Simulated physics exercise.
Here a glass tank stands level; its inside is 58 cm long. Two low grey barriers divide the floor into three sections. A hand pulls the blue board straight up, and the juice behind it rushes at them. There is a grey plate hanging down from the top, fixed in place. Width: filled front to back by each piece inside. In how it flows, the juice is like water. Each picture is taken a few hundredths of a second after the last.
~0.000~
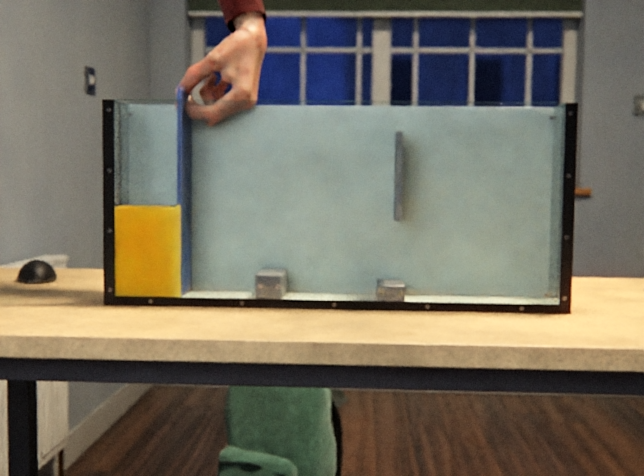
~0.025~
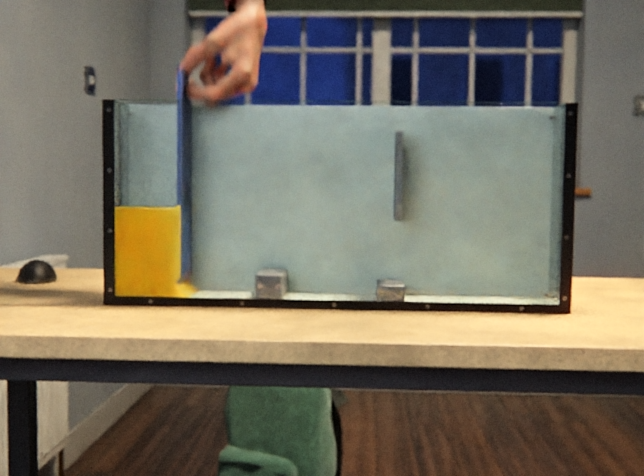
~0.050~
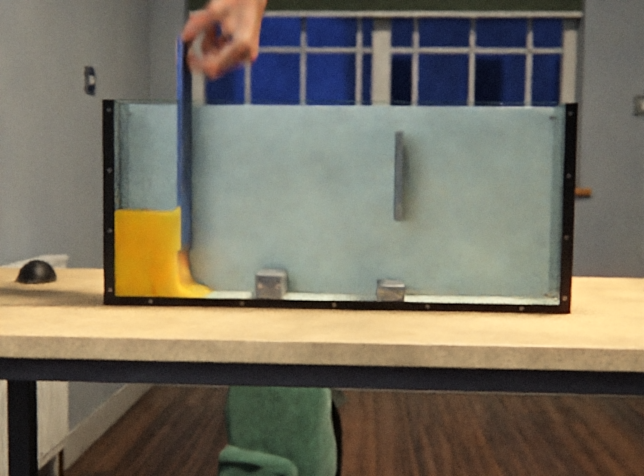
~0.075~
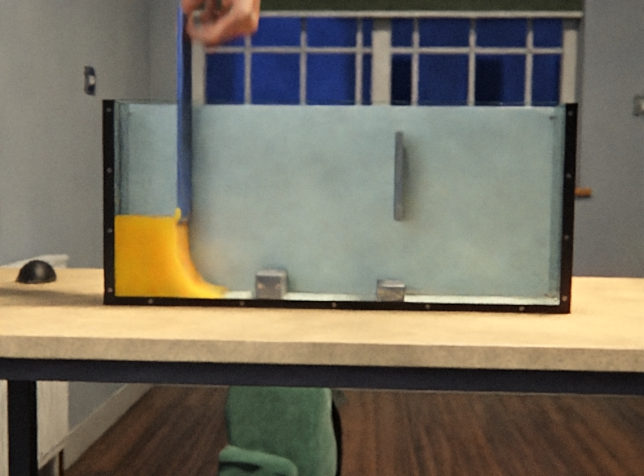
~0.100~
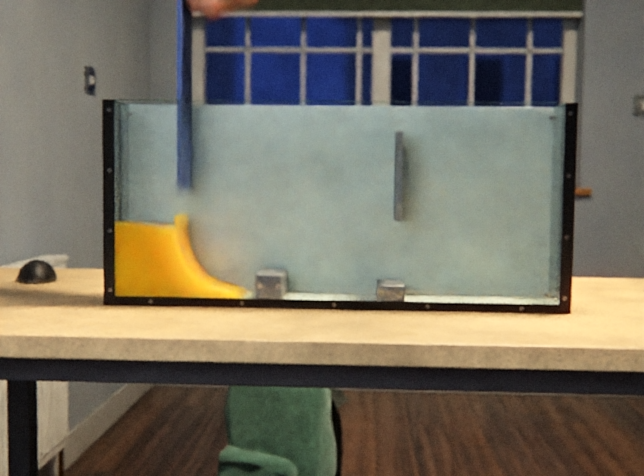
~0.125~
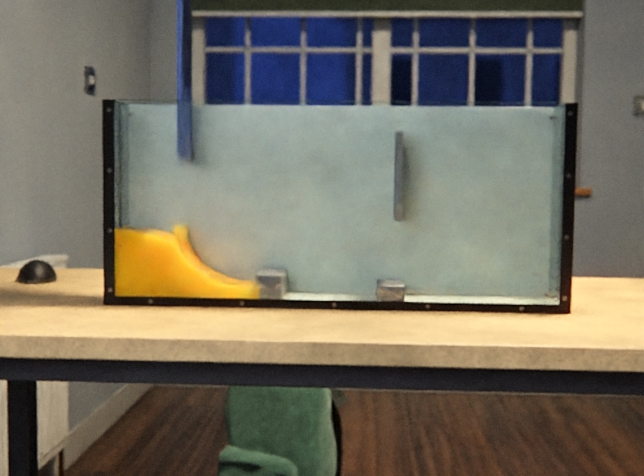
A hand grips the top of a blue board in a long, black-edged glass tank on a pale table, seen from the front in a grey room with a dark blue window. Yellow juice sits behind the board at left, with two low grey blocks and an upright grey plate to its right. The hand lifts the board straight up, and the juice slumps and spreads rightward along the floor to the first block.
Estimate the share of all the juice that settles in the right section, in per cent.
I would say roughly 16 per cent.
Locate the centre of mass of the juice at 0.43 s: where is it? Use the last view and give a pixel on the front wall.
Look around (249, 278) on the front wall - that's where it is.
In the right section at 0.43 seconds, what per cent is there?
Roughly 2 in a hundred.
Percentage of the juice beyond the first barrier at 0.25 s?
Roughly 14 percent.
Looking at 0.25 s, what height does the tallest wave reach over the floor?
About 16.5 cm.
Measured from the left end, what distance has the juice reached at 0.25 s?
About 24 cm.
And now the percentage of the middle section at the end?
Near 28 in a hundred.
Then, 0.25 s in, the shares are 87, 13 and 0 per cent from left to right.
Then, 0.43 s in, the shares are 64, 34 and 2 per cent from left to right.
Then, 0.77 s in, the shares are 58, 28 and 14 per cent from left to right.
Finally, the split from left to right is 56, 28 and 16 per cent.
